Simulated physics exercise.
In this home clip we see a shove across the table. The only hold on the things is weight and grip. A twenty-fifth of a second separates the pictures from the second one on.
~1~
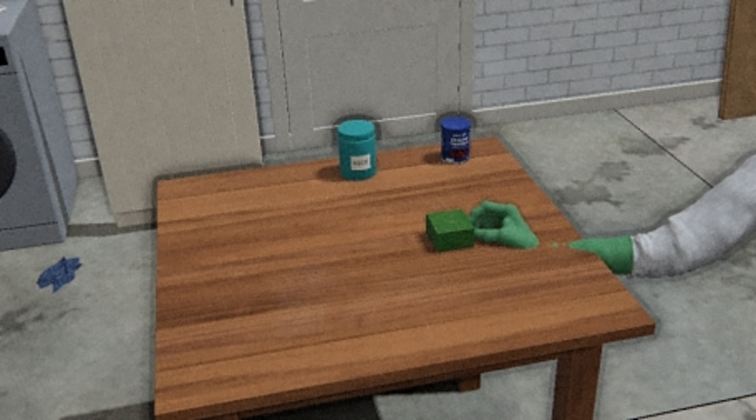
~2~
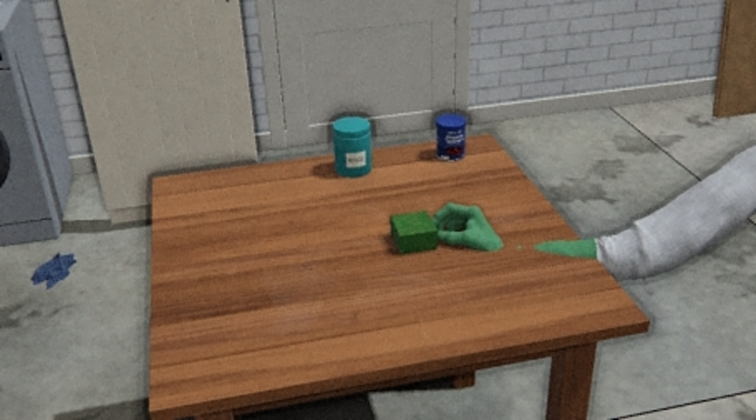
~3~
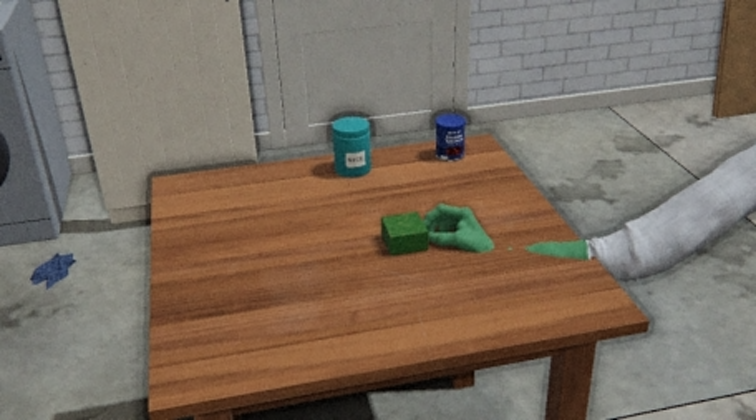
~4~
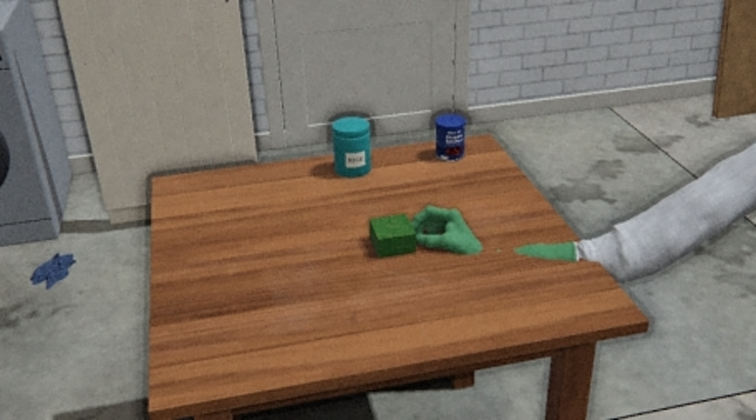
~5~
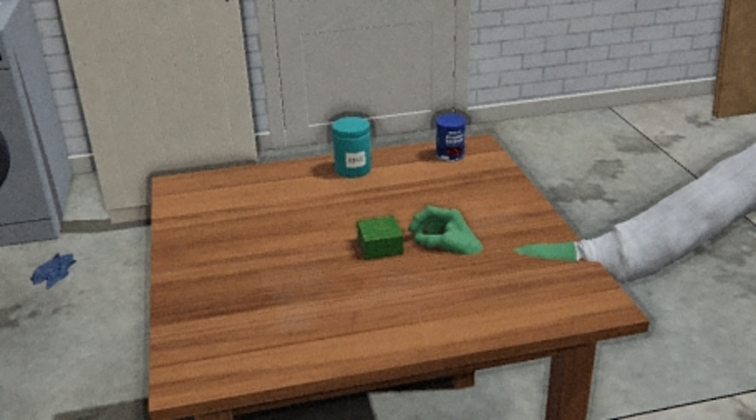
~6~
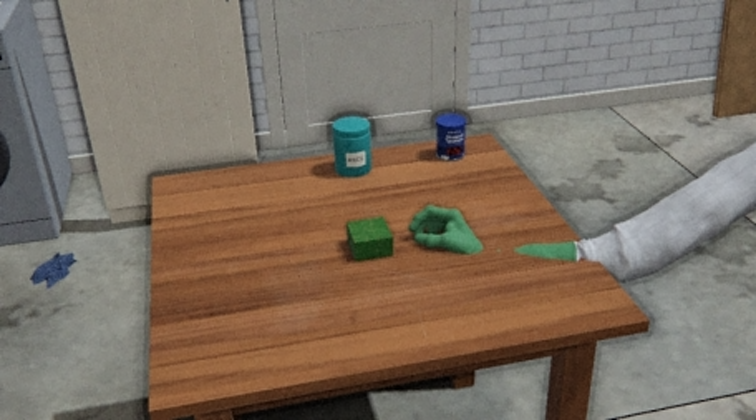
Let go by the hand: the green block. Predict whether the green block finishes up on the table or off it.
Predicted result: On the table.
Then, 0.10 s past the last view, green block displaced about its own width near (353, 241).
Then, 0.20 s past the last view, green block displaced about its own width near (349, 242).
Finally, moved from the start, green block. Final places as the last picture's camera would see them, green block near (349, 242).
